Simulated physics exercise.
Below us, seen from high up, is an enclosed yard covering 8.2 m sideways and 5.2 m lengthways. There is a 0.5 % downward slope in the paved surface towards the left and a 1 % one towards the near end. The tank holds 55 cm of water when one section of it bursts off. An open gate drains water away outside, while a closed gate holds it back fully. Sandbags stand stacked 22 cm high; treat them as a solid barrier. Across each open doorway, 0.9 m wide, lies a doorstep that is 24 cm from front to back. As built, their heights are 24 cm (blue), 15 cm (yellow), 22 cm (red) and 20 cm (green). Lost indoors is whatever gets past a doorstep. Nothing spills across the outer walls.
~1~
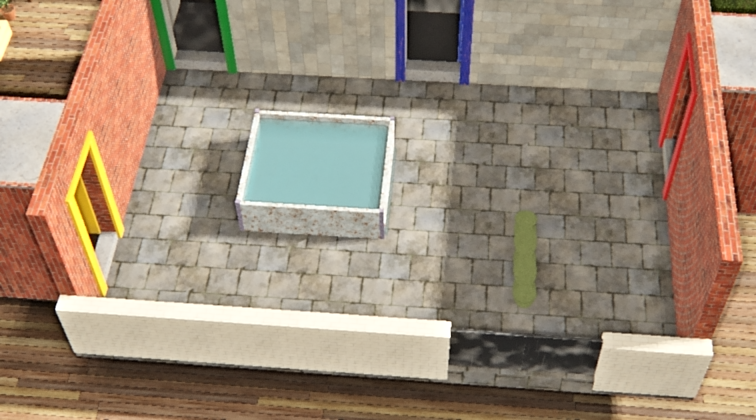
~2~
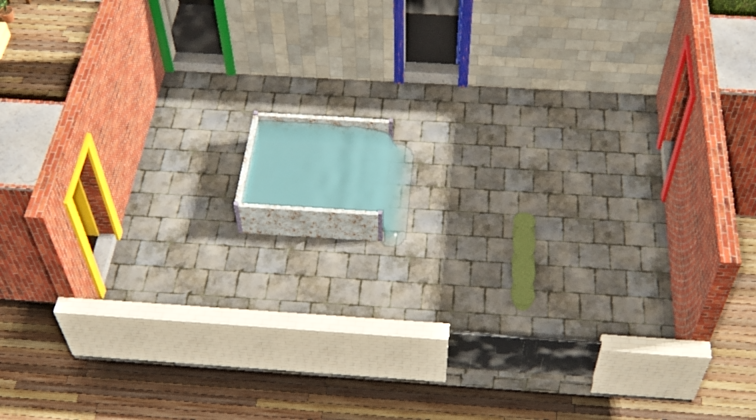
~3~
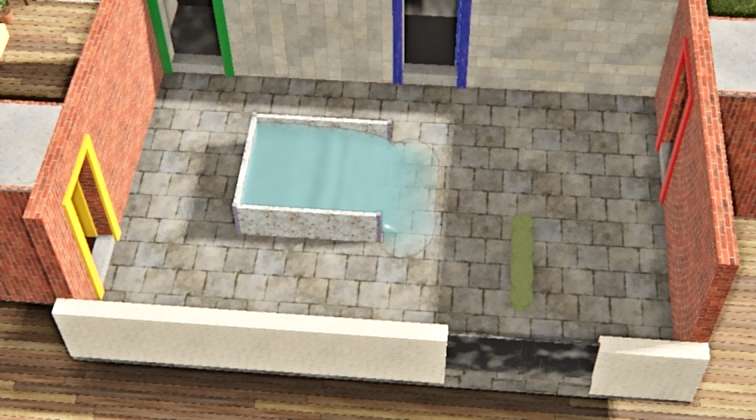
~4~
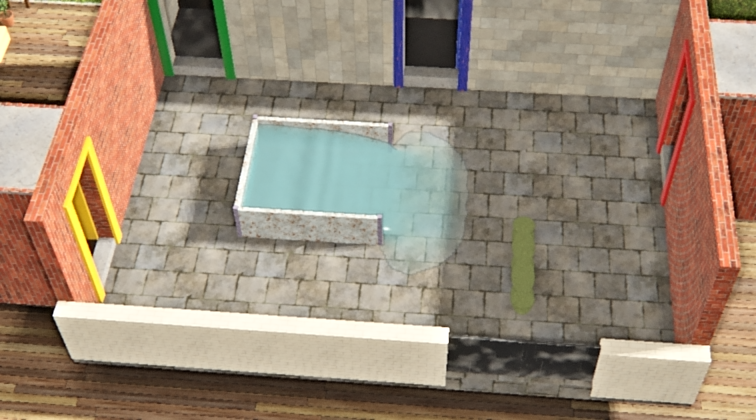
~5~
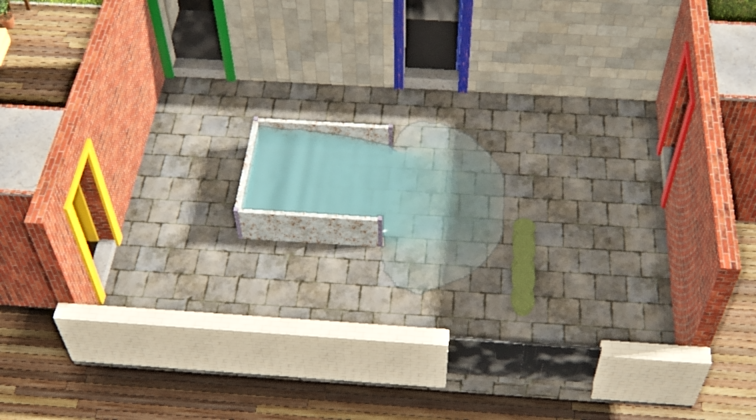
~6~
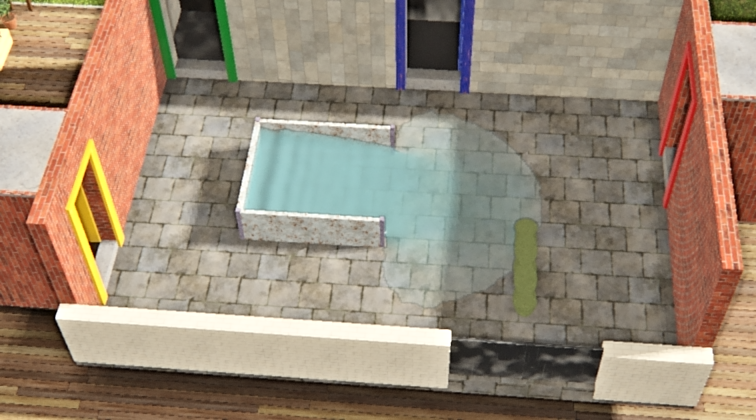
A tank in a paved yard loses its right side, and water spreads rightward across the paving.
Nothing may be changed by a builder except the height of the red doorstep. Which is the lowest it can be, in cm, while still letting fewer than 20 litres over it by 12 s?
No lower than about 18 cm.
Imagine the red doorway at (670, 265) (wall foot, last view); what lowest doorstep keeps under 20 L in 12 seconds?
It needs about 7.5 cm.
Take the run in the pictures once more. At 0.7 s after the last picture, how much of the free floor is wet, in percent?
Roughly 30 percent of the floor.
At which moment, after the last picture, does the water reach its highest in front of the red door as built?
I'd guess close to 2.0 seconds.
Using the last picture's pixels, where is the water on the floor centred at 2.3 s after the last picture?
The water is centred near (483, 213).
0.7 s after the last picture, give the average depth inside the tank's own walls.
I'd put it near 31 cm.
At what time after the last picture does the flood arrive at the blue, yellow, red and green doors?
For blue it's 0.9 s, for yellow 5.0 s, for red 0.8 s, and for green 7.5 s.
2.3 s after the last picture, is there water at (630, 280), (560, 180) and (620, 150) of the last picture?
Status: Submerged / submerged / submerged.
Then, 0.7 s after the last picture water covers 30 % of the floor, deepest (28 cm) near (505, 241); it has not reached the red door.
Then, 2.3 s after the last picture water covers 50 % of the floor, deepest (32 cm) near (655, 124); 22 cm at the red door, 1 litre in over its 22 cm doorstep.
Then, 11.3 s after the last picture water covers 95 % of the floor, deepest (14 cm) near (93, 339); 3 cm at the red door, 2 litres in over its 22 cm doorstep.
At the red door as built, the water peaked near 24 cm, 2.1 s after the last picture.
Run again over the same 12 s with other heights there, 33 litres in over 16 cm, 2 litres over 22 cm. The limit of 20 litres is kept from about 18 cm up.
